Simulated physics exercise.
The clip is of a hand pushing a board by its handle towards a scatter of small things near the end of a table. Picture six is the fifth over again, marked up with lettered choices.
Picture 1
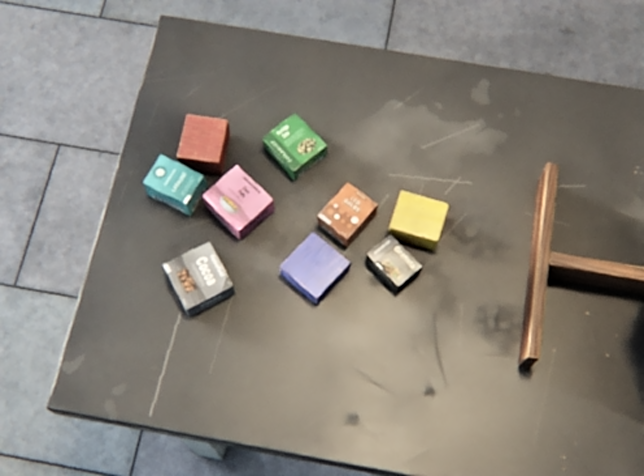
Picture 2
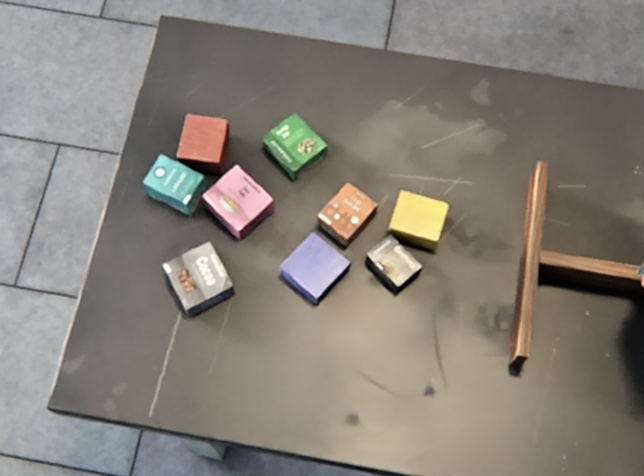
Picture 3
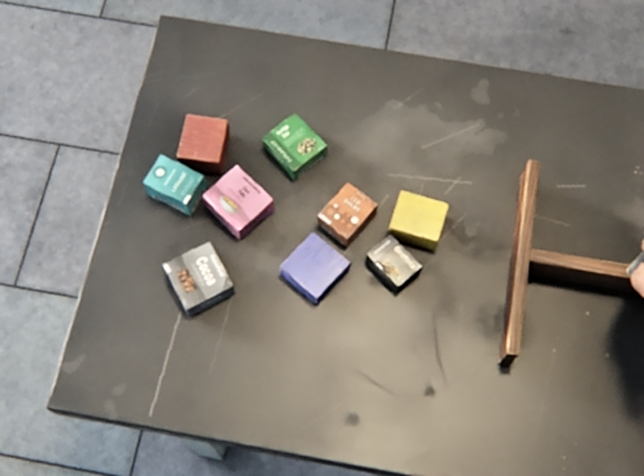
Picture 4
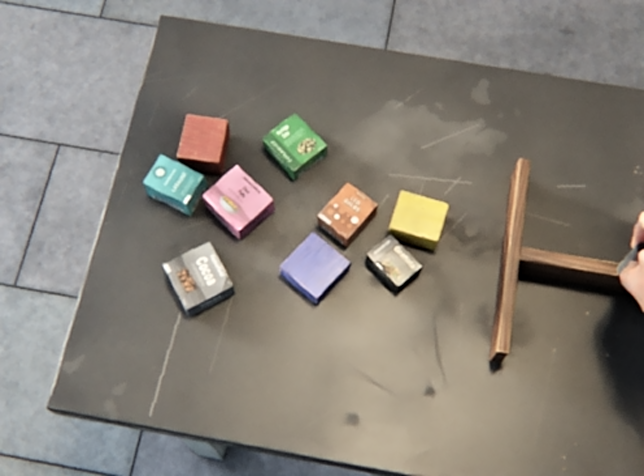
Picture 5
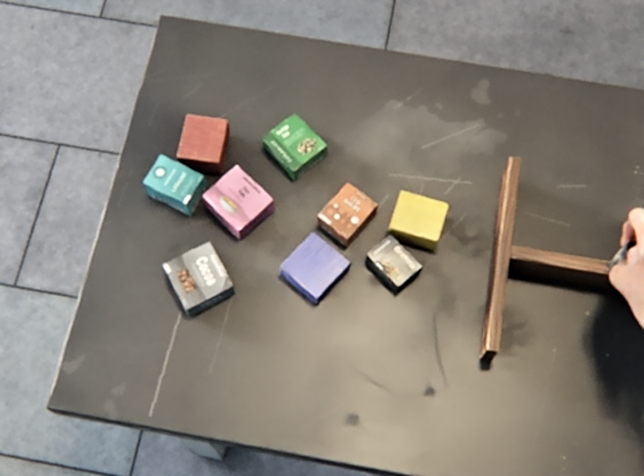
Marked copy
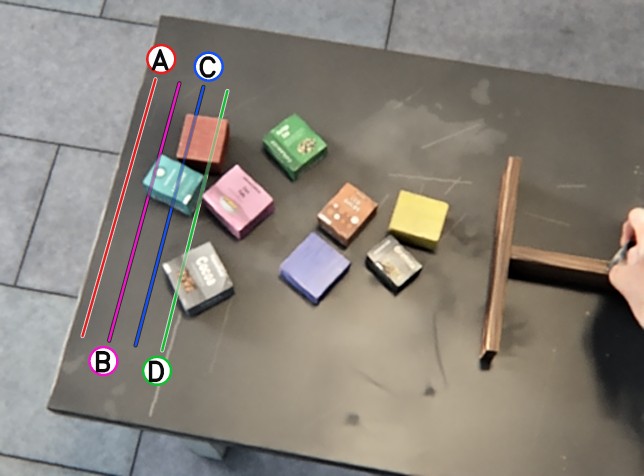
On a dark tabletop above grey floor tiles, several small colourful boxes and blocks lie scattered to the left of a wooden board with a handle. The board slides slowly leftward a short way towards them, and a hand gripping the handle comes into view at the right edge, while the boxes stay still.
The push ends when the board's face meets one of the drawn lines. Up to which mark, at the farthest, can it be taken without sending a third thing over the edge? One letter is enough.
D is the last line within the limit.
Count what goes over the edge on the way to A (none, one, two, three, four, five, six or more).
Six or more.
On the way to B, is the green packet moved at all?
Yes.
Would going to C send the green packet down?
By then, no.
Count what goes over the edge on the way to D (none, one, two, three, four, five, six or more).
Two.
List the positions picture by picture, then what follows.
Pink packet (239, 203); green packet (295, 147); yellow block (418, 221), in the first picture.
Board (534, 255); red block (204, 145), in the second picture.
Board (525, 254); turquoise packet (175, 185), in the third picture.
Board (514, 252); blue block (315, 268), in the fourth picture.
Board (505, 250); pink packet (239, 203); green packet (295, 147); yellow block (418, 221), in the fifth picture.
On the marked copy, A at (121, 201); B at (146, 205); C at (171, 209); D at (197, 214).
Following D. Soon after the start, board (392, 231); blue block (311, 272); black box (353, 257).
Later, board (280, 212); turquoise packet (115, 175); pink packet (158, 204).
In the end, board (197, 198); pink packet over the edge; turquoise packet over the edge; two fallen.
As for the rest, A drops nine; B drops five; C drops four.
